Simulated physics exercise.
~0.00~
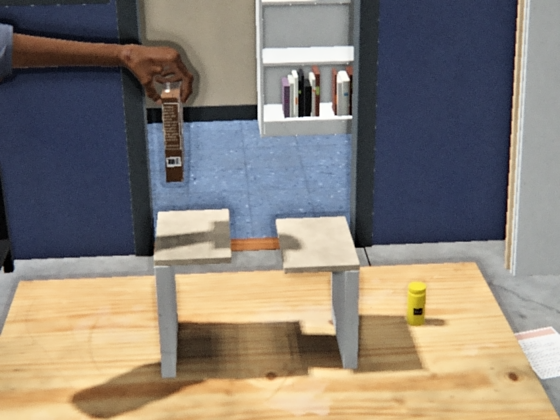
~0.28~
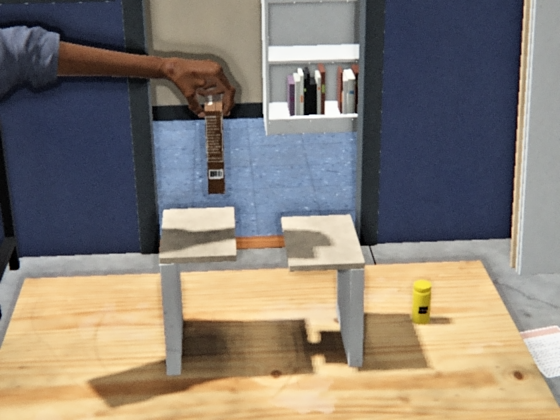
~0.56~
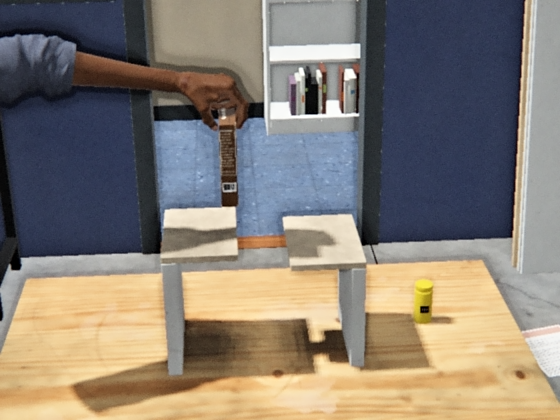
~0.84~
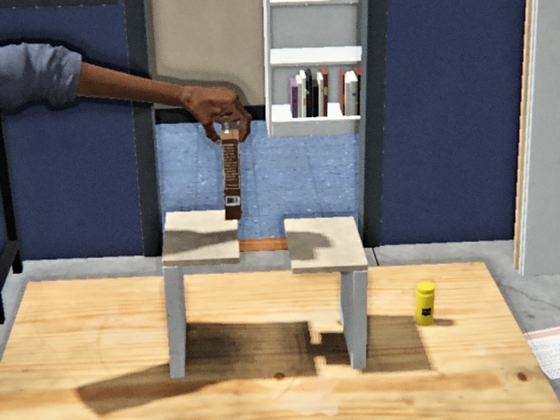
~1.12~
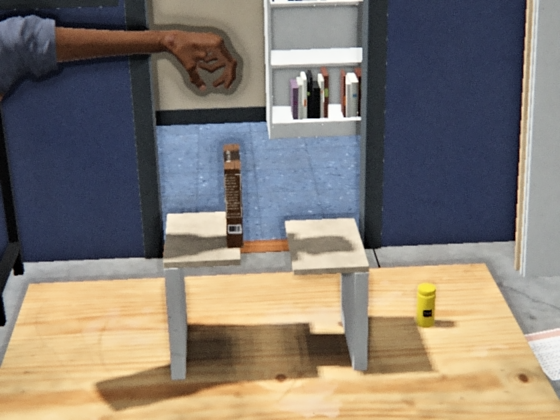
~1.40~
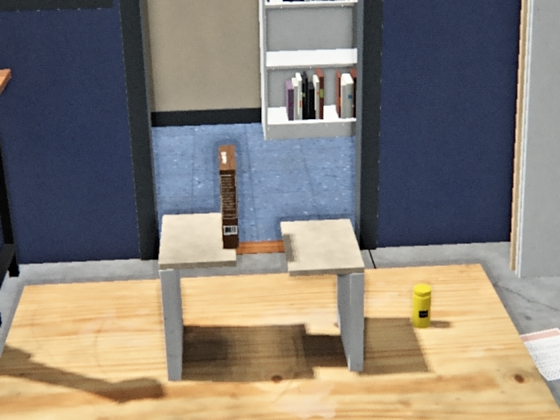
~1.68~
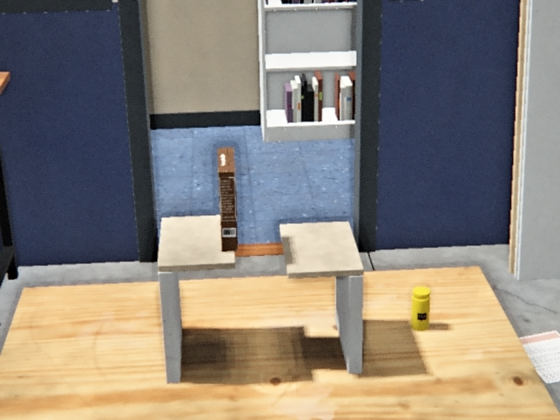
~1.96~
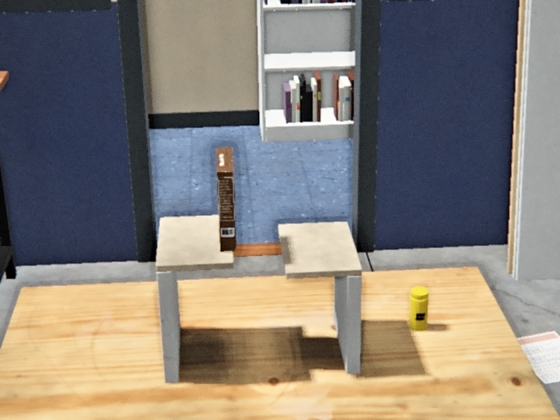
A hand lowering a narrow brown packet upright onto a gapped stand, releasing it and withdrawing, the packet staying upright on top.
